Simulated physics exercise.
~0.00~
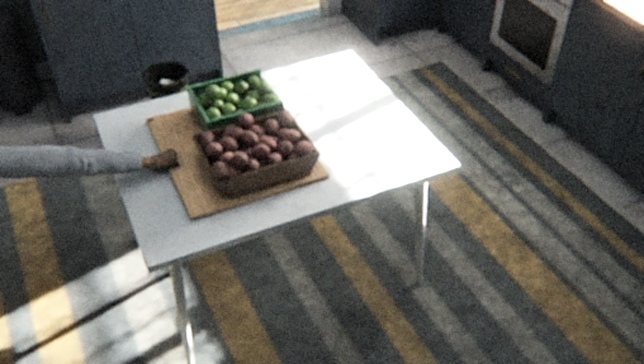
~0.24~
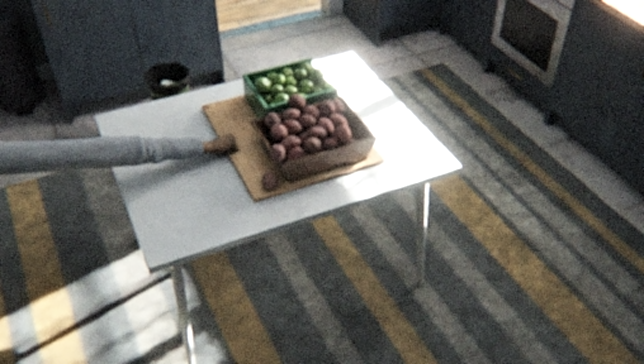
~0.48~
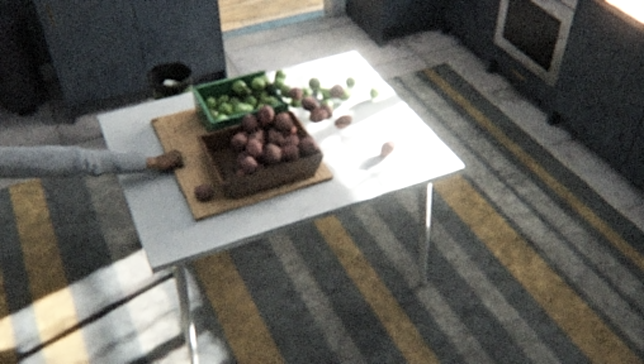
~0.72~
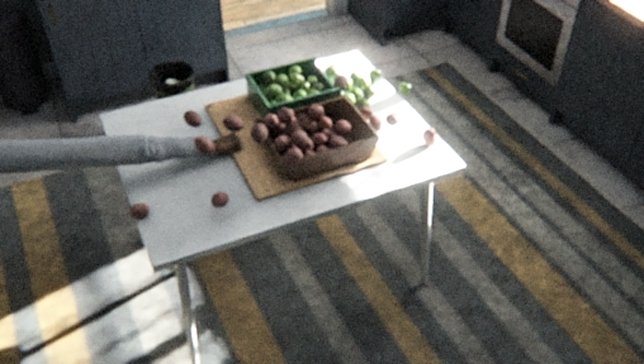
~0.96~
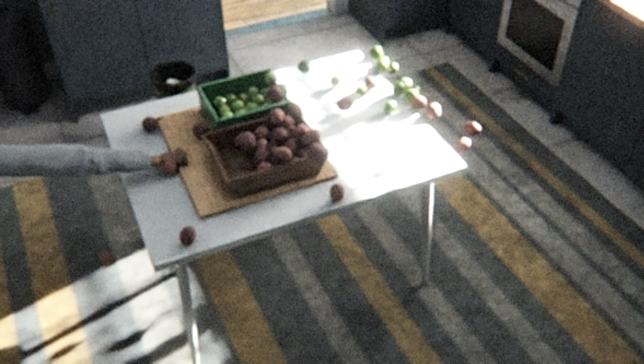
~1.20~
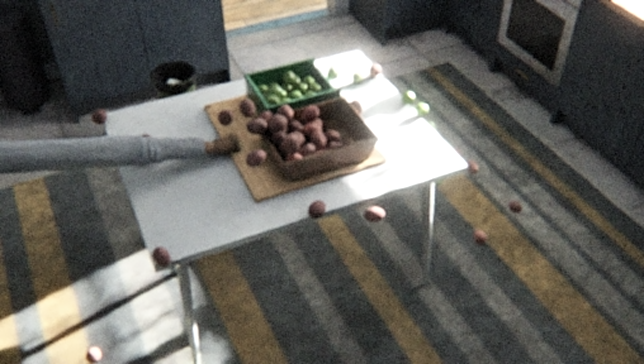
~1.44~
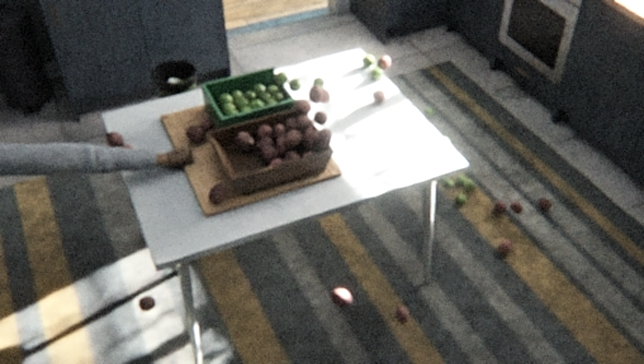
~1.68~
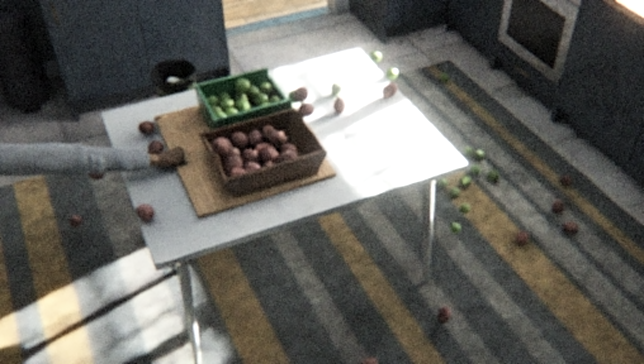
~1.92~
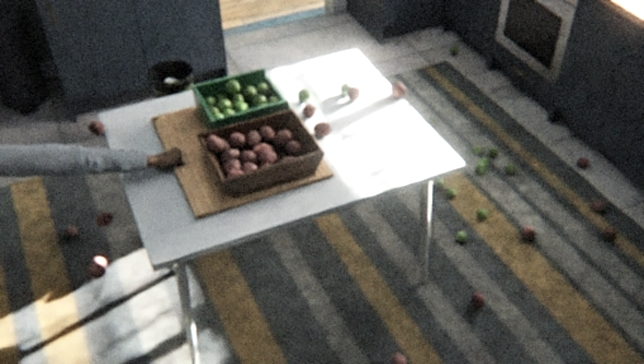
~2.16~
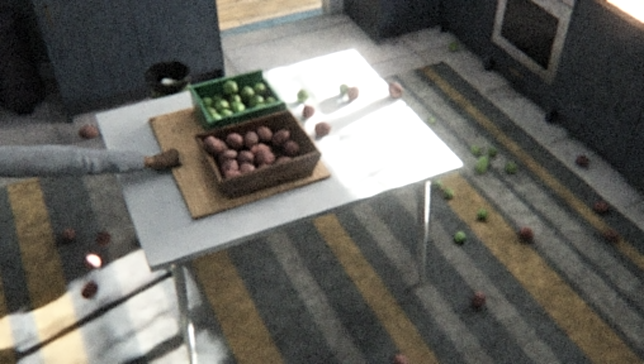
In a kitchen, an arm shakes two containers sideways, scattering apples and potatoes before stopping.
